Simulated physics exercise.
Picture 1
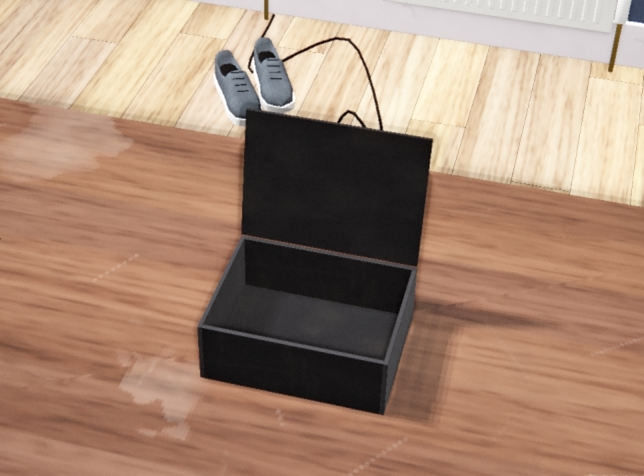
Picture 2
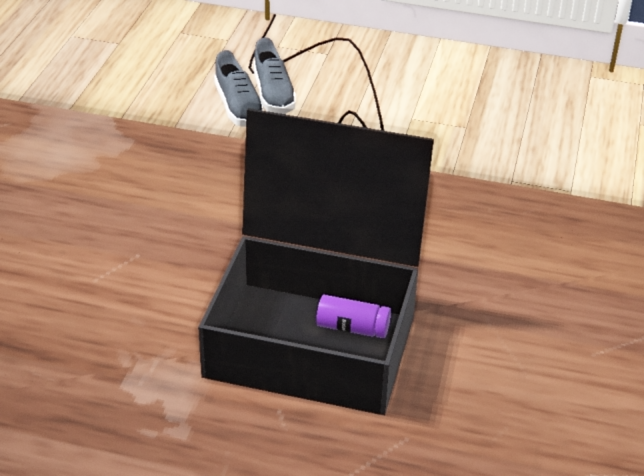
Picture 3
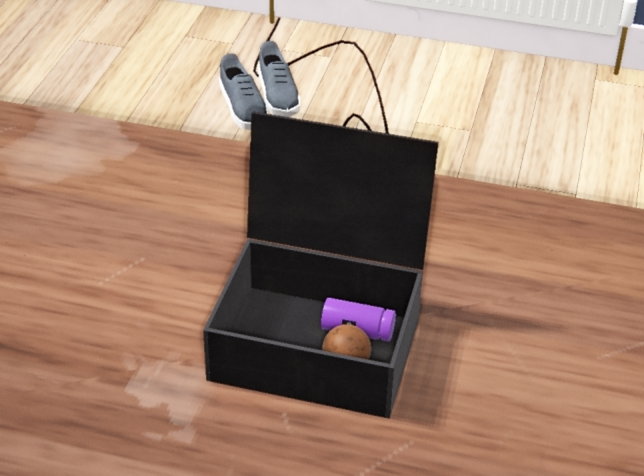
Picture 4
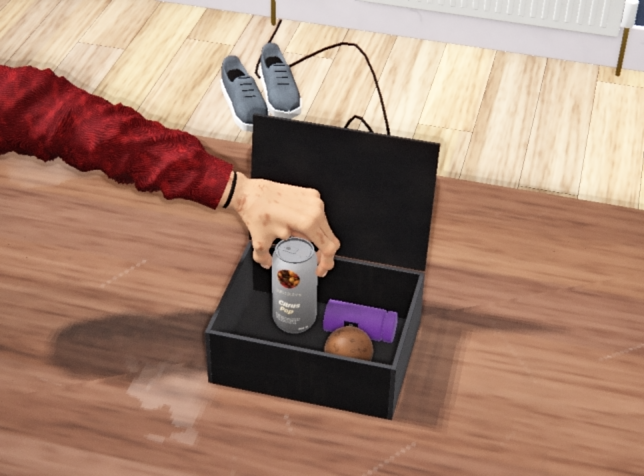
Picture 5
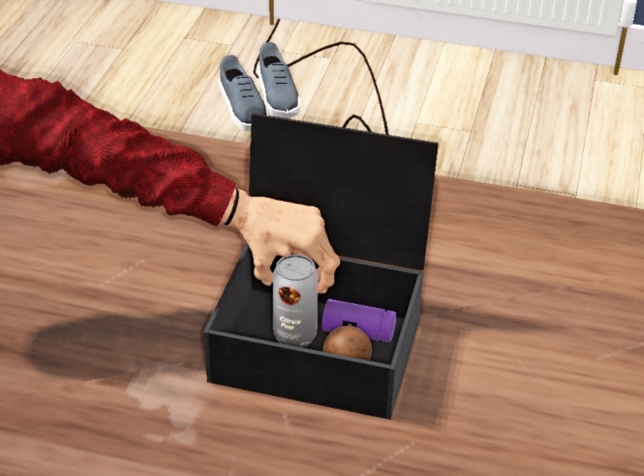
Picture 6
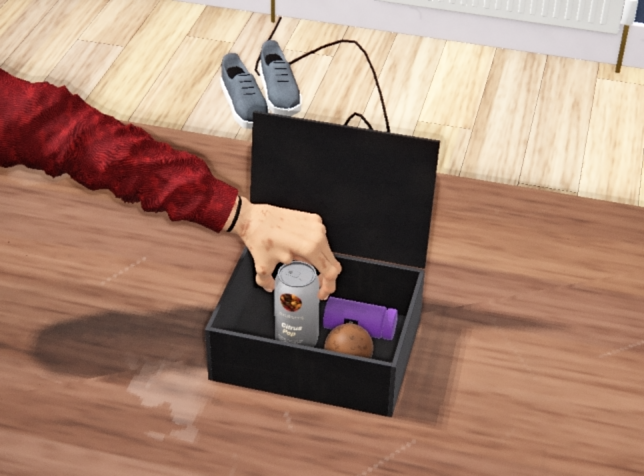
A purple shaker appears in an open black case on a wooden surface, followed by a round brown object; then a hand in a red sleeve lowers a grey can in beside them, on the left, and keeps holding it.
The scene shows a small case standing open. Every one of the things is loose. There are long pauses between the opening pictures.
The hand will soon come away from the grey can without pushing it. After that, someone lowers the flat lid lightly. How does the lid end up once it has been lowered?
Basically the lid doesn't make it down.
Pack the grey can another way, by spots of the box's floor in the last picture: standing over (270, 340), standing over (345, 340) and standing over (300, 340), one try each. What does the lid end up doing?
In order: The lid gets blocked, then fits down, then gets blocked.
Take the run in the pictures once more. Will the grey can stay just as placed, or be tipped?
Once everything settles, it keeps its original angle.
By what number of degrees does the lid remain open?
Measured angle - around 30°.
Then, 1.10 s after the last picture, lid starting down.
Then, 1.50 s after the last picture, lid 66° above the rim.
Then, 1.90 s after the last picture, lid 40° above the rim.
At rest, lid 30° above the rim; all 3 in place. Seen from the same camera at the end, grey can near (297, 310).
